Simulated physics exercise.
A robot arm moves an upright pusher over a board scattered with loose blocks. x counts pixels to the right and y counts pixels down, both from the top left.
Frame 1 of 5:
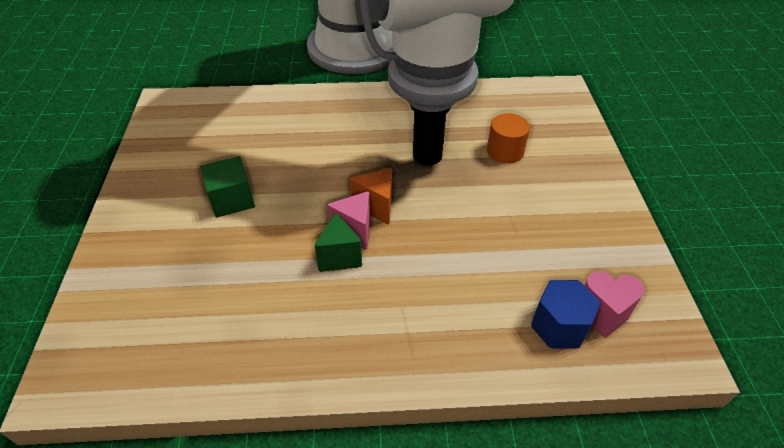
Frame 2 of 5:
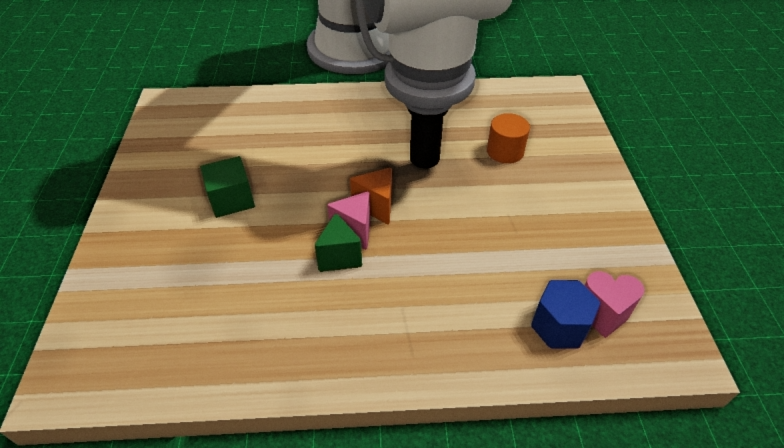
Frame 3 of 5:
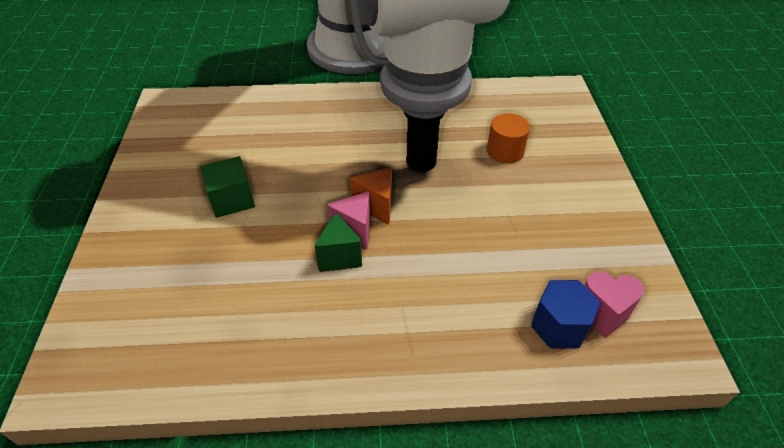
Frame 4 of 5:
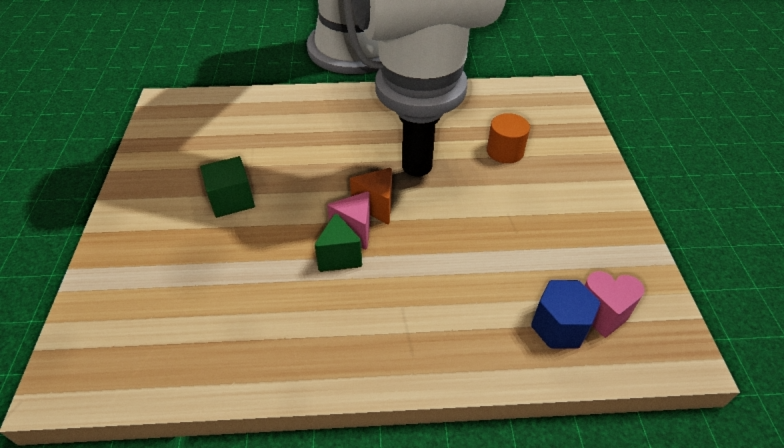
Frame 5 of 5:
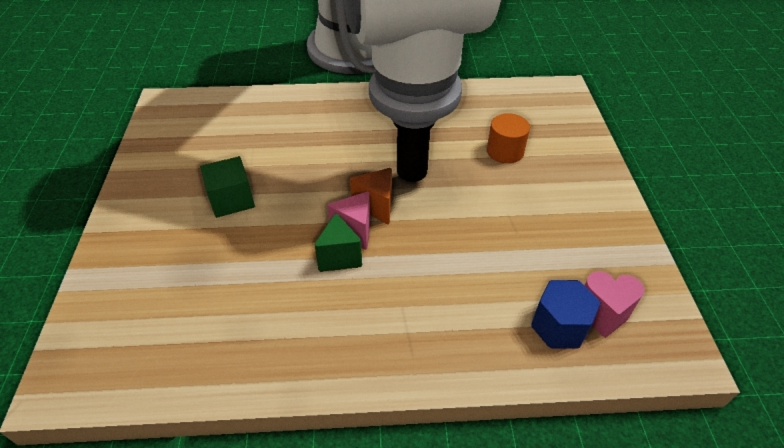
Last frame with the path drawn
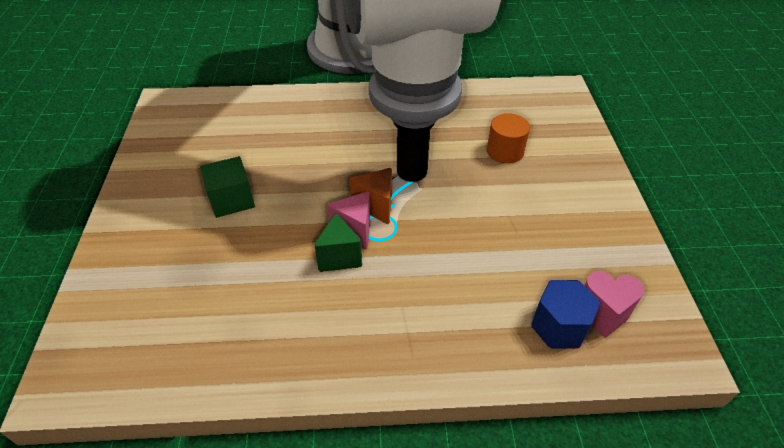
On a striped wooden board scattered with colored blocks, a robot arm slides its upright black pusher slightly down and to the left, drawing closer to the orange three-sided block beside the pink and green ones, while every block stays still.
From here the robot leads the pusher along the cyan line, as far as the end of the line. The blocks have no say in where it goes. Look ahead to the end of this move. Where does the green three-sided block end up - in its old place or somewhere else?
The green three-sided block will not stay where it is.
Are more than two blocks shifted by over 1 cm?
Yes, it checks out.
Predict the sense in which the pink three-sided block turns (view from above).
That block twists clockwise.
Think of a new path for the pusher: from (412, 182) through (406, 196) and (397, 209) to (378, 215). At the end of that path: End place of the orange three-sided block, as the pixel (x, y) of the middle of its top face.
Its top centre lands on (347, 182).
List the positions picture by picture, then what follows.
In the first frame, pusher tip at (427, 156); block tops, green three-sided block at (337, 233); pink three-sided block at (354, 206); orange three-sided block at (376, 181).
In the second frame, pusher at (425, 159); blocks unchanged.
In the third frame, pusher at (421, 162); blocks unchanged.
In the fourth frame, pusher at (417, 167); blocks unchanged.
In the fifth frame, pusher at (412, 172); green three-sided block at (337, 233); pink three-sided block at (354, 206); orange three-sided block at (376, 181).
Path on the board, from (412, 182) via (395, 194) and (384, 209), ending at (380, 227).
What follows on the original path. Halfway along, pusher at (389, 191); green three-sided block at (333, 237); pink three-sided block at (345, 214); orange three-sided block at (364, 191), turned 25° anticlockwise.
At the end, pusher at (379, 218); green three-sided block at (324, 244); pink three-sided block at (345, 224), turned 30° clockwise; orange three-sided block at (343, 202), turned 30° anticlockwise.
